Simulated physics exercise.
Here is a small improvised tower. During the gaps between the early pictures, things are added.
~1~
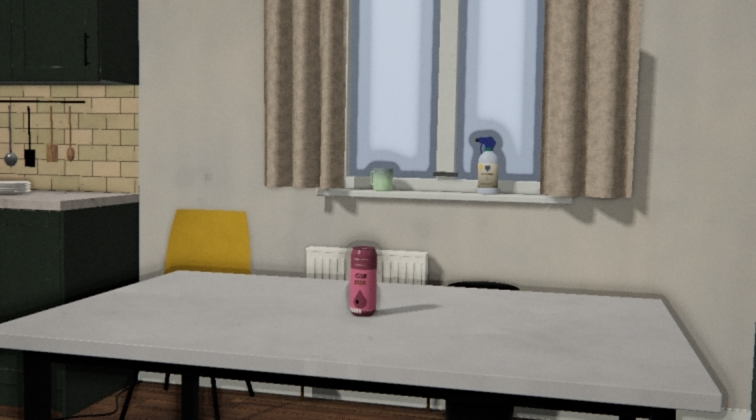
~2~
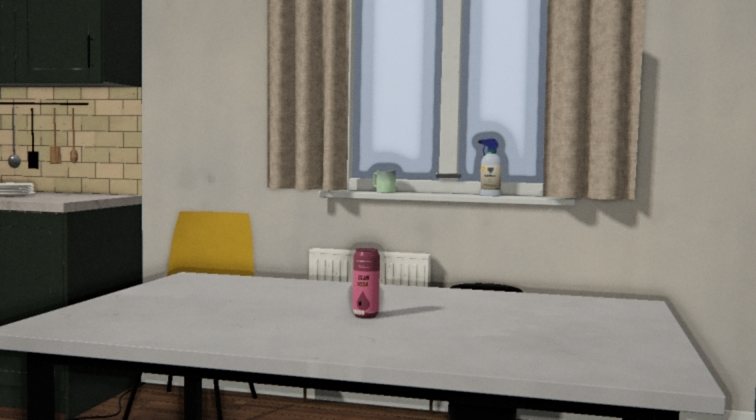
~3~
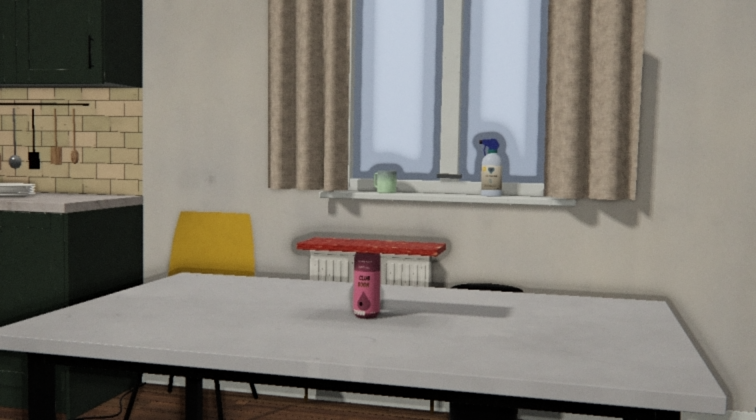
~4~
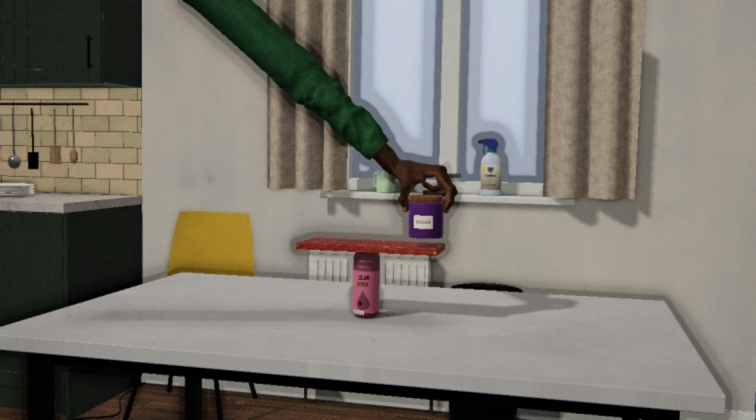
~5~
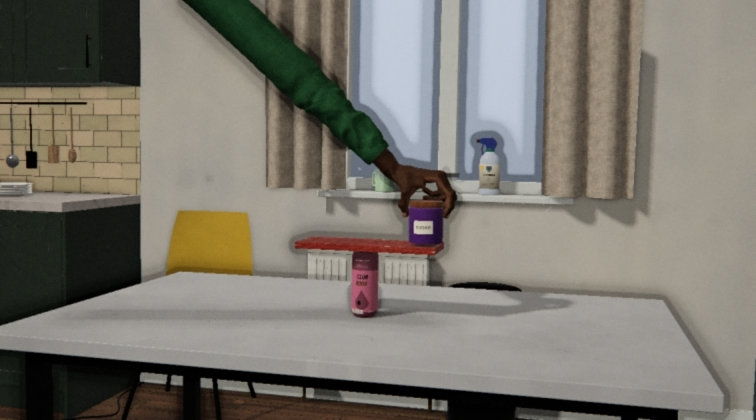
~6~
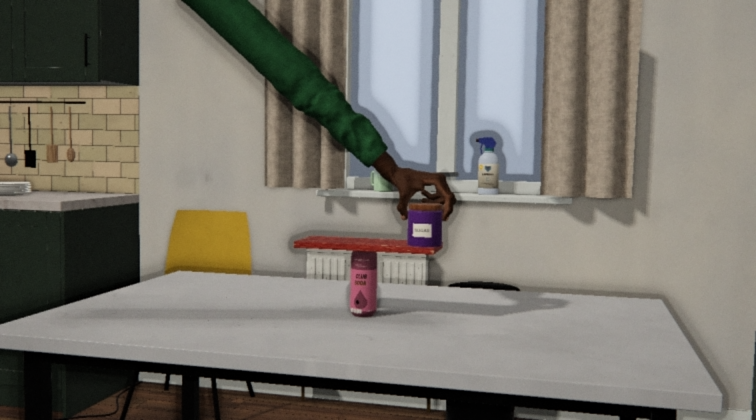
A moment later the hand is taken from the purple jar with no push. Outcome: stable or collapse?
It does not stay steady.
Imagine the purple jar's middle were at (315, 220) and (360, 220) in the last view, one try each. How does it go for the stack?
Result of try one is that it tips over, and of try two that it stays stable.
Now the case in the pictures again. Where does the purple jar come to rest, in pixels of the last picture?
About (463, 311).
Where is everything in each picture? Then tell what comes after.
In the first frame, the last thing is not in view yet.
In the second frame, the last thing is not in view yet.
In the third frame, the last thing is not in view yet; red board (372, 246).
The fourth frame shows on its way; purple jar (426, 216); red board (372, 246).
The fifth frame shows on its way; purple jar (426, 222); red board (370, 245).
The sixth frame shows in place under the hand; purple jar (425, 224); red board (369, 245).
Then, 0.40 s past the last view, purple jar now fallen; red board rocked 74° from its first pose.
Then, 1.40 s past the last view, red board now fallen.
Finally, fallen, red board and purple jar; pink can still in place. Final places as the last picture's camera would see them, purple jar near (463, 311). The stack comes apart.
